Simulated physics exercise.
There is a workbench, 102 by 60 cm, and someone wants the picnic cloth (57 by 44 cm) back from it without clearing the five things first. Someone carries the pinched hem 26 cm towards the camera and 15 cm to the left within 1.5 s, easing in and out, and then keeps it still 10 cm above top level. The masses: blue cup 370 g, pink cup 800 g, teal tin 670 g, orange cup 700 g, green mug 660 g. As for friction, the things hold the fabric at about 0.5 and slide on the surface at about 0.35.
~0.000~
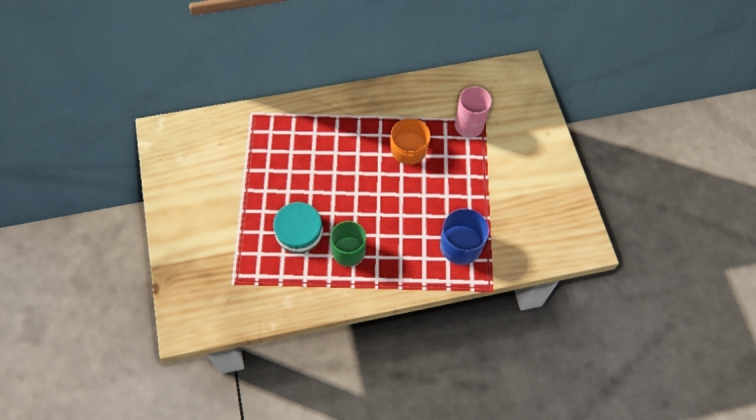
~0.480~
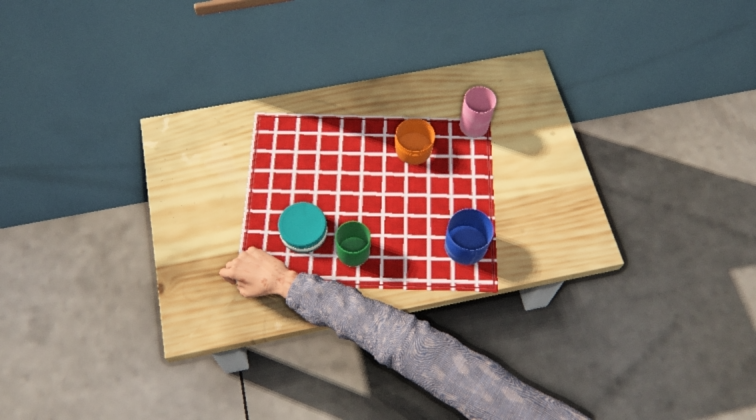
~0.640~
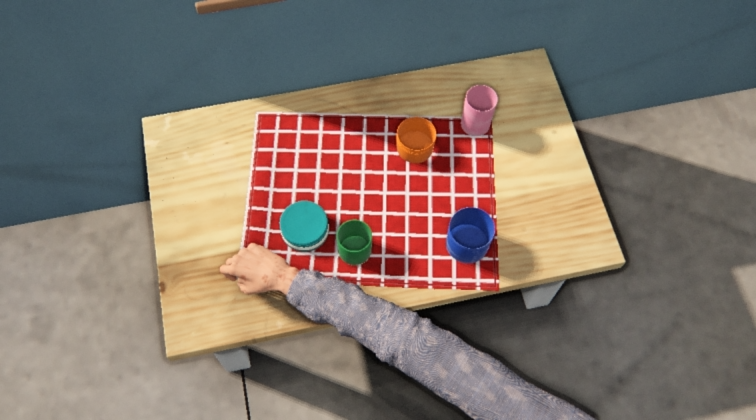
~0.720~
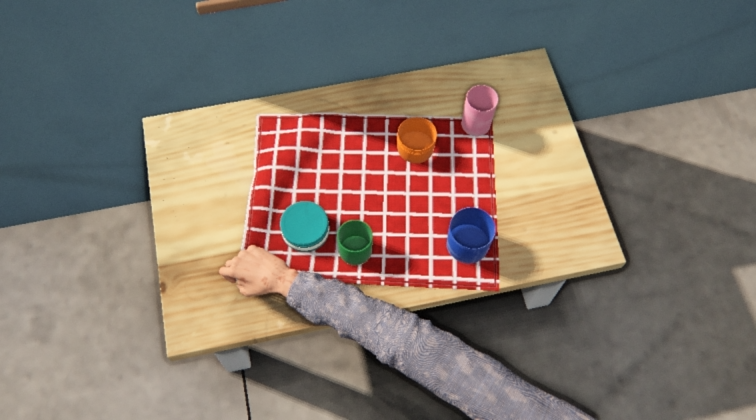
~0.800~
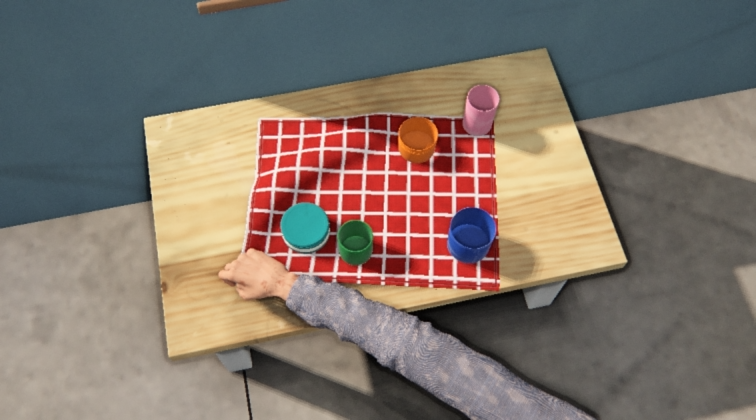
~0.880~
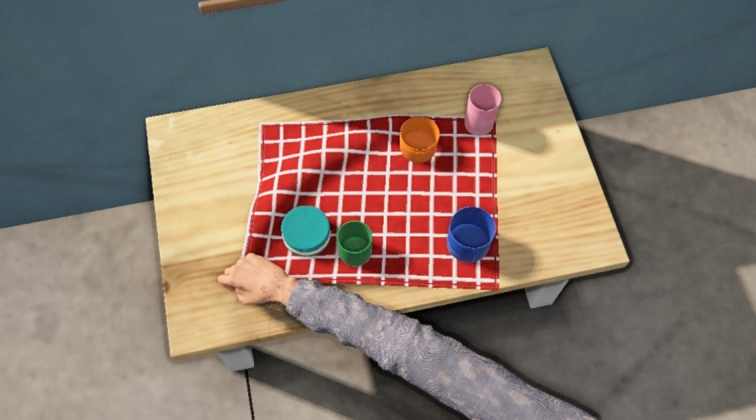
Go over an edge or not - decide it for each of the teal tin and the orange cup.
Decision: Teal tin: Goes over; orange cup: Stays on.
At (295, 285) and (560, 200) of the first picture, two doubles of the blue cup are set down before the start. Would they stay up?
Result, in order: Off the top at the end; on top at the end.
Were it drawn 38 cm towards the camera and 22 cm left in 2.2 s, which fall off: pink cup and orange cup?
Then pink cup holds on and orange cup holds on.
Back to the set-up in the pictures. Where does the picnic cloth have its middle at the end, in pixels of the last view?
The middle ends up near pixel (283, 290).
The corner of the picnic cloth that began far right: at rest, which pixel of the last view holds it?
That corner comes to rest close to (398, 188) in the last view.
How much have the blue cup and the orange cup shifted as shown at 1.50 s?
Shift - blue cup 10 cm, orange cup 15 cm.
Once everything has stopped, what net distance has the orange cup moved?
Net shift, approx.: Orange cup = 35 cm.
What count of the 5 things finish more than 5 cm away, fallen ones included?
So we're at 5.
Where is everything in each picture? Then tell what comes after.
Teal tin (297, 223); orange cup (411, 135); picnic cloth corners (232, 285) (251, 113) (493, 292), in the first frame.
Picnic cloth corners (256, 113) (497, 292); grip (236, 282), in the second frame.
Picnic cloth corners (257, 112) (499, 291); grip (236, 279), in the third frame.
Picnic cloth corners (257, 115) (499, 291); grip (236, 281), in the fourth frame.
Picnic cloth corners (259, 119) (499, 291); grip (235, 284), in the fifth frame.
Teal tin (305, 227); orange cup (420, 133); picnic cloth corners (260, 123) (499, 291); grip (235, 289), in the sixth frame.
At 1.2 s, 100 % of the picnic cloth is still over the top; teal tin 8 cm off its start, orange cup 6 cm off its start, green mug 7 cm off its start.
At 1.5 s, 90 % of the picnic cloth is still over the top; teal tin on its side, 20 cm off its start, orange cup 16 cm off its start, green mug 18 cm off its start.
At 1.8 s, 80 % of the picnic cloth is still over the top; teal tin on its side, 36 cm off its start at (235, 371), orange cup 25 cm off its start at (340, 199), green mug 27 cm off its start at (285, 346).
At 2.1 s, 70 % of the picnic cloth is still over the top; teal tin over the edge, orange cup 33 cm off its start, blue cup over the edge.
At 3.7 s, 70 % of the picnic cloth is still over the top; teal tin over the edge, orange cup 33 cm off its start at (314, 224), blue cup over the edge, green mug over the edge.
